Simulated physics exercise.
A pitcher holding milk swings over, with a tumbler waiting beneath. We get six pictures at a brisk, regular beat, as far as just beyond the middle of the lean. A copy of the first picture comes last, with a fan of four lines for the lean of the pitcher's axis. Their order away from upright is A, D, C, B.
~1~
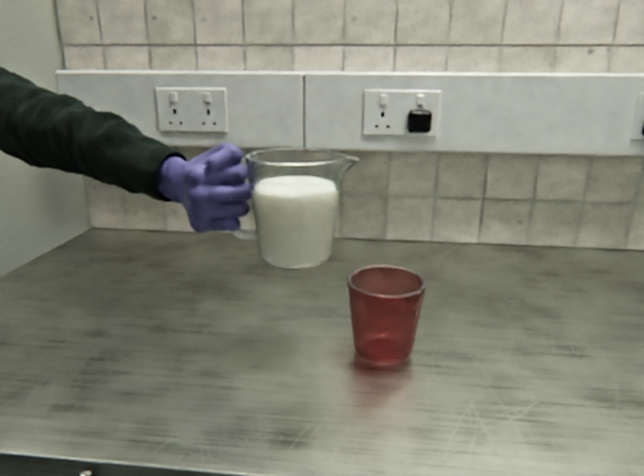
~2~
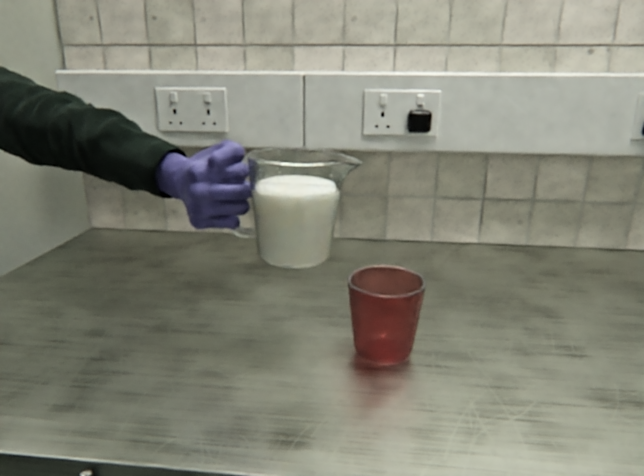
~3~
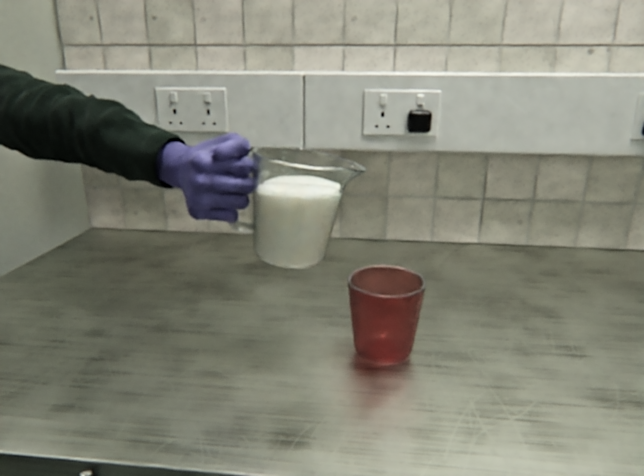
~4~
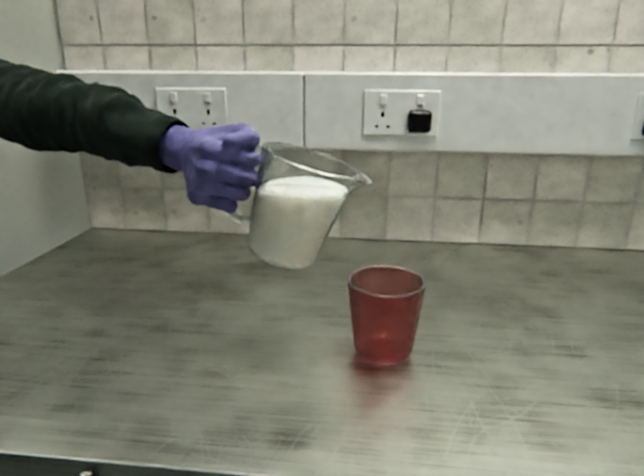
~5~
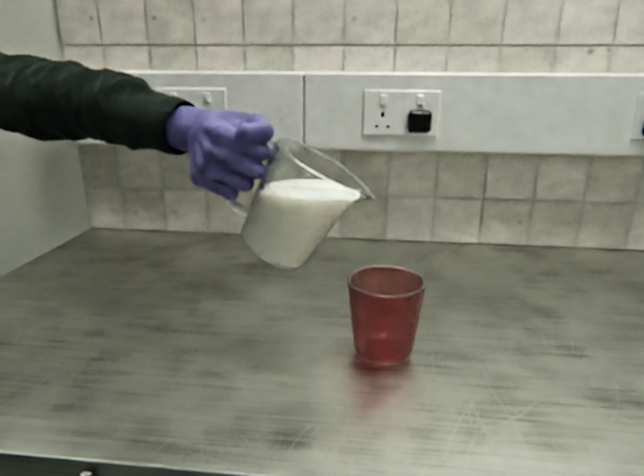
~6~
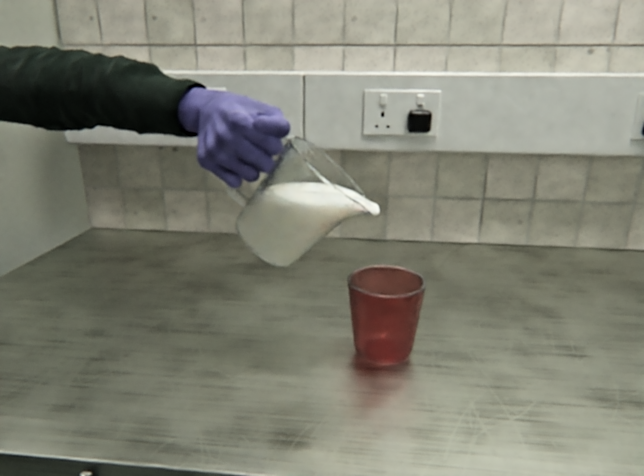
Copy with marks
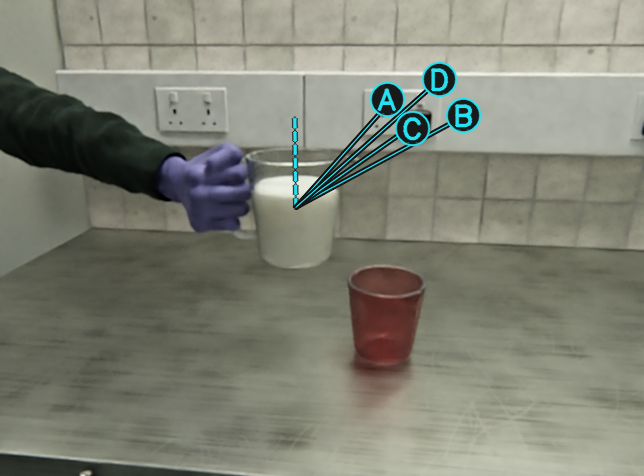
A purple-gloved hand tilts a clear pitcher of milk rightward above a red tumbler.
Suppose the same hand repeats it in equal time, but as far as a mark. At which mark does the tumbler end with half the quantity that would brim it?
Go for B.
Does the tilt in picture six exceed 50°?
No.
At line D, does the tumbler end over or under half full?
Under.
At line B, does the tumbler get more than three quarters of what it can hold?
No, less.
On the marked copy, A at (378, 115); B at (448, 124); C at (396, 136); D at (426, 90).
Choosing A, the tumbler ends with about 14 % of what it can hold.
Choosing B, the tumbler ends with about 50 % of what it can hold.
Choosing C, the tumbler ends with about 36 % of what it can hold.
Choosing D, the tumbler ends with about 24 % of what it can hold.
